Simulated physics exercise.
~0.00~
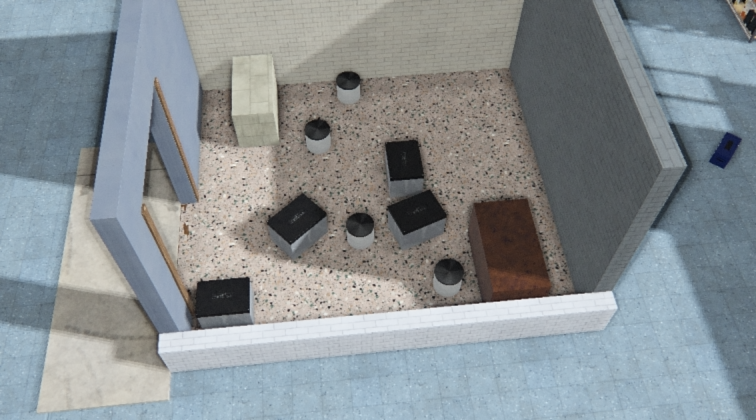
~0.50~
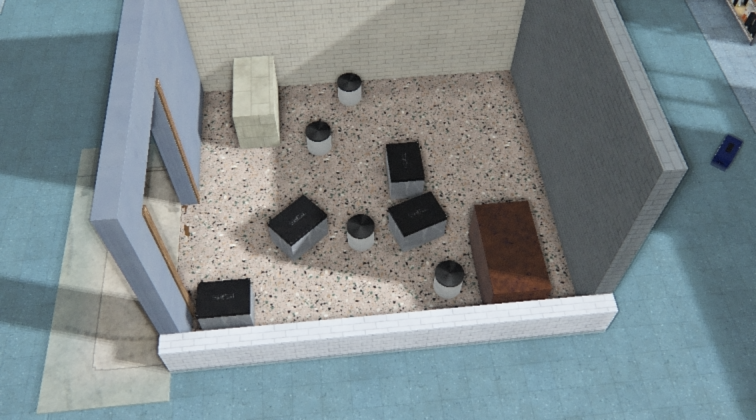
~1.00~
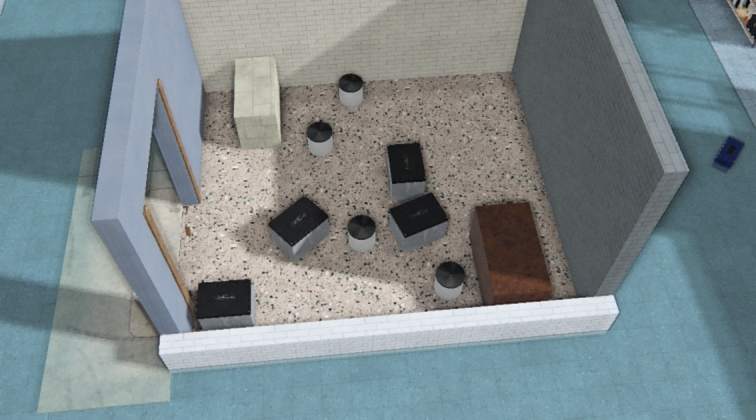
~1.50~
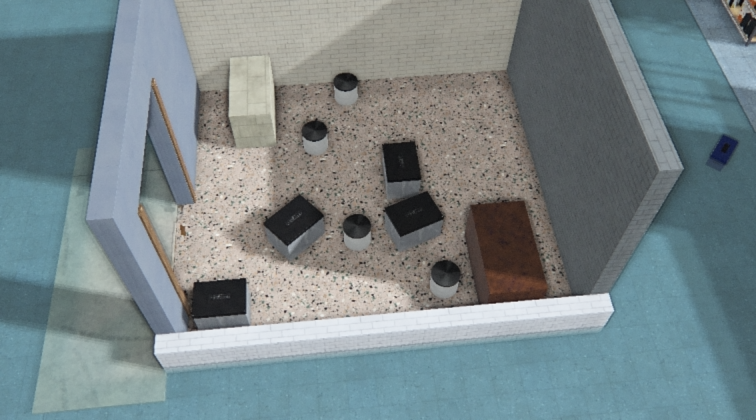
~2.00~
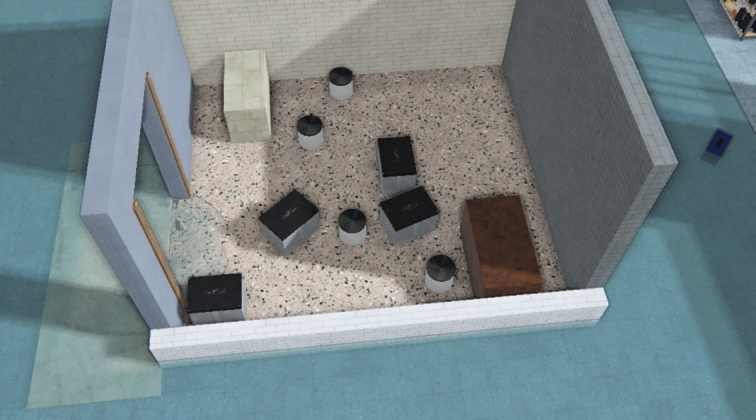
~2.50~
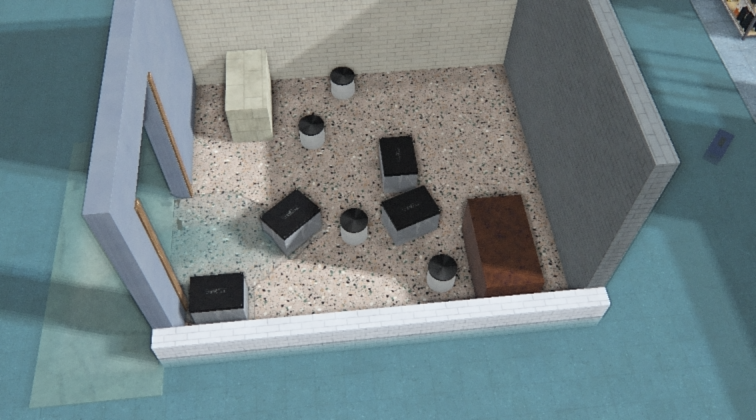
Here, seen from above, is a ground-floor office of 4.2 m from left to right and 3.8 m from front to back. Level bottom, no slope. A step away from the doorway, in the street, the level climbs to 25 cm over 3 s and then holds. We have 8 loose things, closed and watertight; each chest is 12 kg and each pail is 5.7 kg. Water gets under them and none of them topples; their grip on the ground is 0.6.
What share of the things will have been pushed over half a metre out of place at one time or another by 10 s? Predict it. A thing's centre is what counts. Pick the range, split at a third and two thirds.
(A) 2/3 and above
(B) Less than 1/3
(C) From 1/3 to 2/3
2/3 and above (A).
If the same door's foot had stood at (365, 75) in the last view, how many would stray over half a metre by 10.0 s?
Then 8 of them would.
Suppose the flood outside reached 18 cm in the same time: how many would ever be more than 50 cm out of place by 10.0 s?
You'd get 5 in that case.
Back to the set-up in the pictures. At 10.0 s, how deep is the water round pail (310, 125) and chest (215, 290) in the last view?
Around 10 cm and 11 cm.
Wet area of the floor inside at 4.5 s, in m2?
My estimate is roughly 9.0 m2.
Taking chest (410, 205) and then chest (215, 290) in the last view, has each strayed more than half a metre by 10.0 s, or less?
Taking them in turn, I'd say greater and smaller.
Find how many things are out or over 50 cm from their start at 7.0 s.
By then the count is 5.
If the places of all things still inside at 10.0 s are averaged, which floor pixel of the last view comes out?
Roughly at (383, 174).
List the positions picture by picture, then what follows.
In the first picture, a chest at (404, 159) rests on the ground; a pail at (317, 129), on the bottom; water covers 0.0 m2; 0 of 8 have shifted.
In the second picture, a chest at (405, 161), on the bottom; a pail at (318, 131), on the bottom; water covers 0.0 m2; 0 of 8 have shifted.
In the third picture, a chest at (406, 162) rests on the ground; a pail at (319, 131) rests on the ground; water covers 0.0 m2; 0 of 8 have shifted.
In the fourth picture, a chest at (401, 160), on the bottom; a pail at (314, 130), on the bottom; 0.0 m2 under water; 0 of 8 have shifted.
In the fifth picture, a chest at (397, 155), on the bottom; a pail at (310, 125), on the bottom; water covers 0.5 m2; 0 of 8 have shifted.
In the sixth picture, a chest at (398, 154) rests on the ground; a pail at (311, 125) rests on the ground; 1.2 m2 under water; 0 of 8 have shifted.
After 3.5 s 1 of 8 are over 50 cm from their spots; 0 afloat.
After 4.5 s 1 of 8 are over 50 cm from their spots; 3 afloat.
After 7.0 s 5 of 8 are over 50 cm from their spots; 5 afloat.
After 10.0 s 7 of 8 are over 50 cm from their spots, and 7 have been at some point; 8 afloat.
